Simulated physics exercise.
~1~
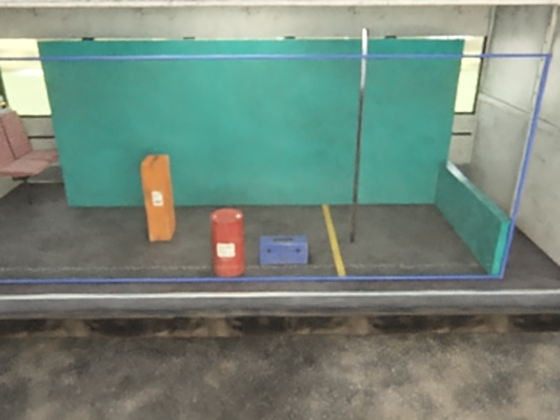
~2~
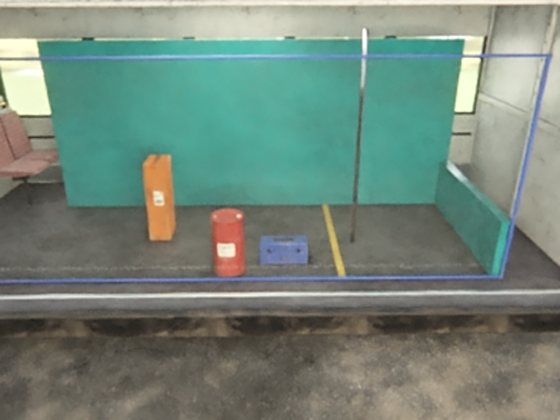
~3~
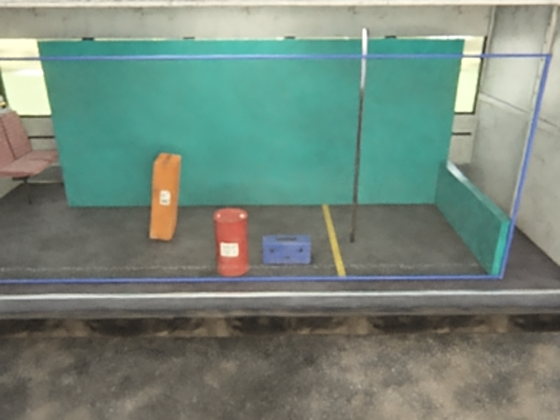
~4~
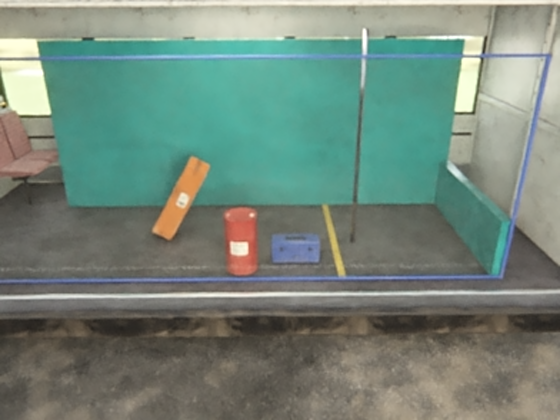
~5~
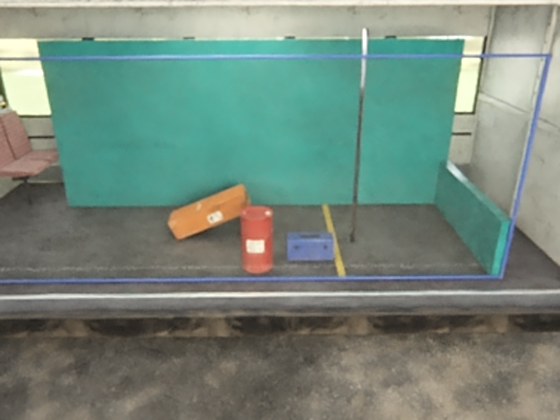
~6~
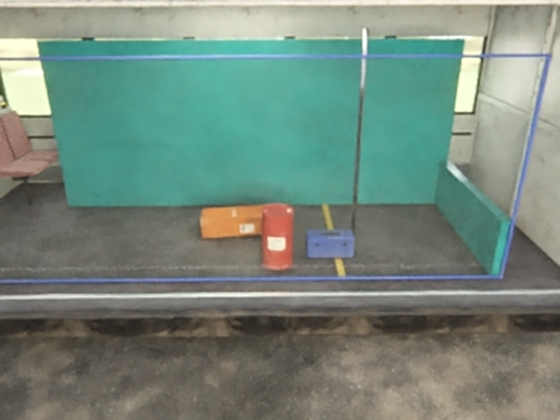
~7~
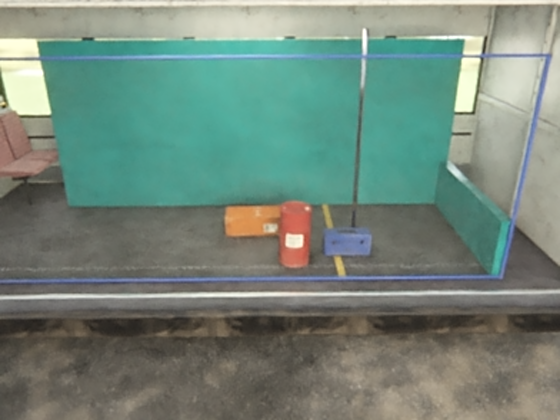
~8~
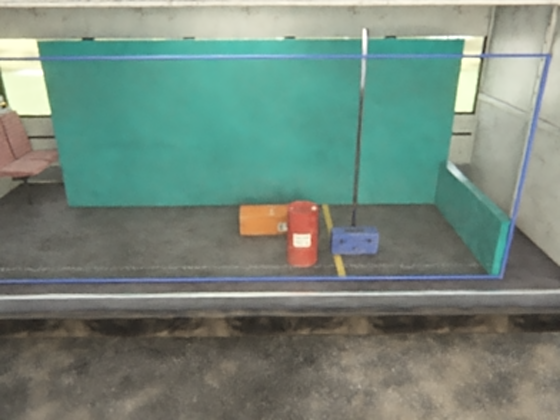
In a bare concrete bay seen from the front by a still camera, a green panel stands behind a dark floor marked with a yellow line beside a thin pole. A tall orange box stands upright at left, with a red drum and a blue toolbox to its right. The orange box leans right and topples onto its side as the drum and toolbox begin sliding right. All three keep sliding, the toolbox crossing the yellow line. At the end the toolbox rests beyond the line, while the upright drum stops short of it, with the fallen box behind to its left.
